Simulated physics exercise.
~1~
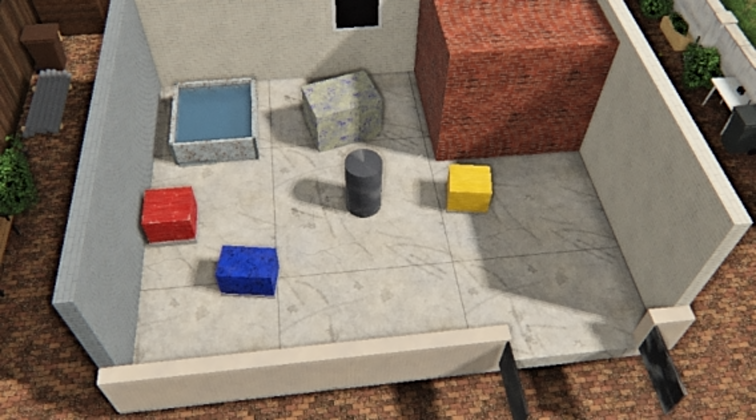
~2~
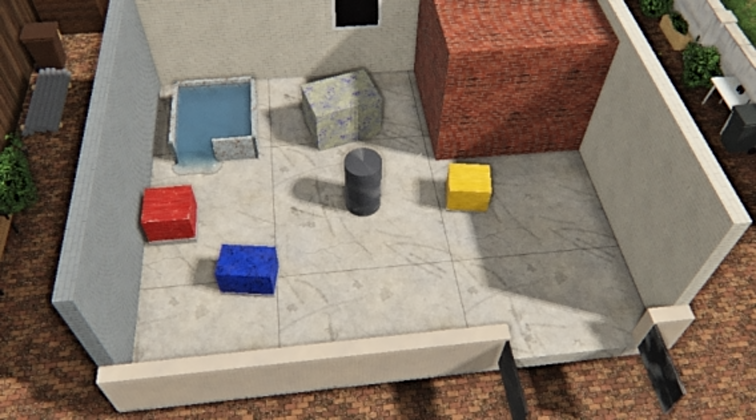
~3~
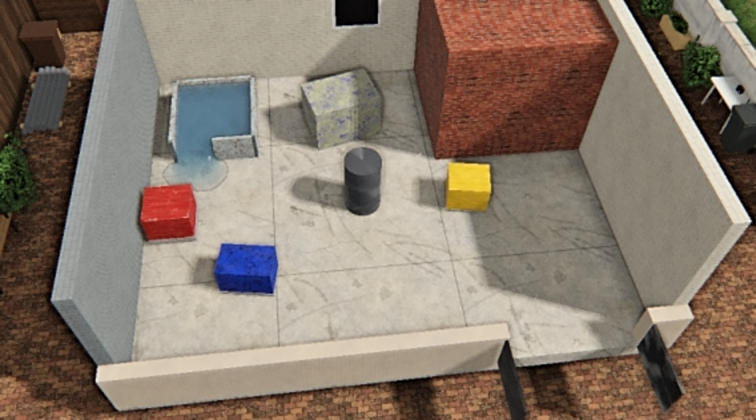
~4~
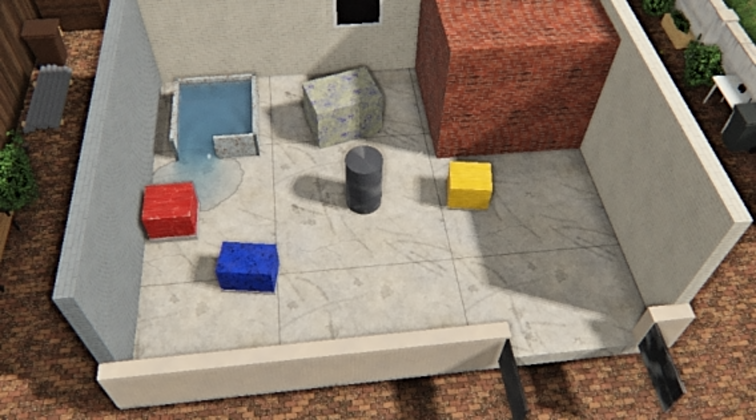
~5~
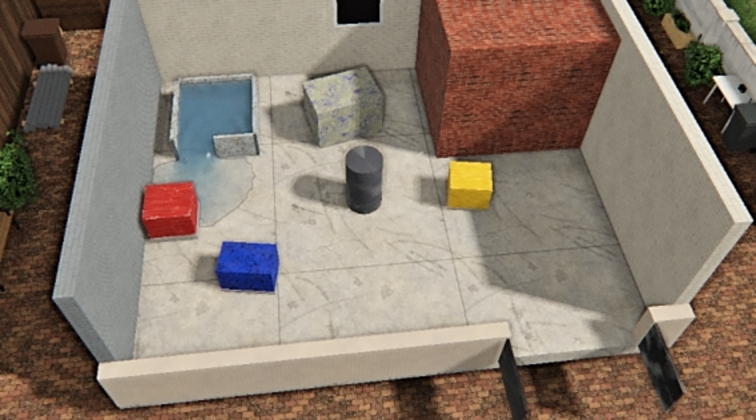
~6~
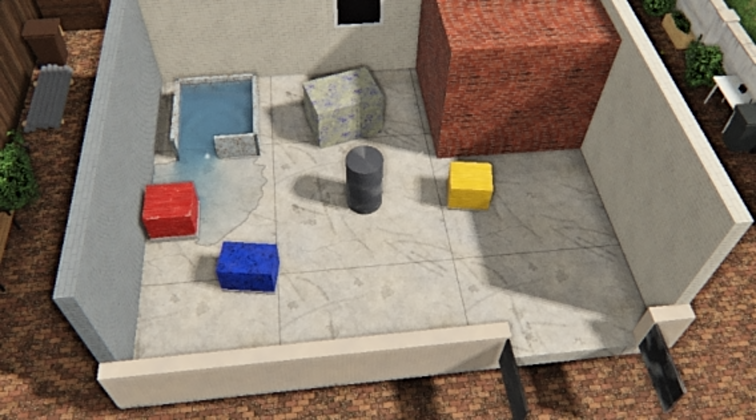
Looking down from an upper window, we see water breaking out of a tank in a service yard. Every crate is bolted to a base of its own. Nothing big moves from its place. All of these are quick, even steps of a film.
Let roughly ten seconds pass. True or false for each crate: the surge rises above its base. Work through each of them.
Blue crate: True; yellow crate: False; red crate: True.
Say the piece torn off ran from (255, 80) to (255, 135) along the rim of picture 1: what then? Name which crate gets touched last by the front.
The crate marked red.
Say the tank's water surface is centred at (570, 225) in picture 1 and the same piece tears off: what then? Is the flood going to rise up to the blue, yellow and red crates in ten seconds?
Going through them: Blue crate is not reached, yellow crate is not reached, red crate is not reached.
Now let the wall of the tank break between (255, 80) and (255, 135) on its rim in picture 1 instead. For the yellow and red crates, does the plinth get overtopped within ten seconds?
The yellow crate is flooded, the red crate is left dry.
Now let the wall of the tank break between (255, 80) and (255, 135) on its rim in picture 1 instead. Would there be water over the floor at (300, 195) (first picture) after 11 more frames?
I reckon it ends up drenched.
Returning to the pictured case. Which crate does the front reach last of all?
That one's the one in yellow.
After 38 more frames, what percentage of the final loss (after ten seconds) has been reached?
Share gone: About 15 %.
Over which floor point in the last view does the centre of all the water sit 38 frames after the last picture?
Centre of mass: Roughly (279, 196).
A moment on, water covers 10 % of the floor; the blue crate water round its plinth, the yellow crate not reached, the red crate water round its plinth.
Next, water covers 20 % of the floor; the blue crate water round its plinth, the yellow crate not reached, the red crate water round its plinth.
Then, water covers 35 % of the floor; the blue crate water round its plinth, the yellow crate not reached, the red crate water round its plinth.
Later, water covers 60 % of the floor; the blue crate water round its plinth, the yellow crate water round its plinth, the red crate water round its plinth.
In the end, water covers 75 % of the floor; the blue crate was topped, the yellow crate stayed above the water, the red crate was topped.
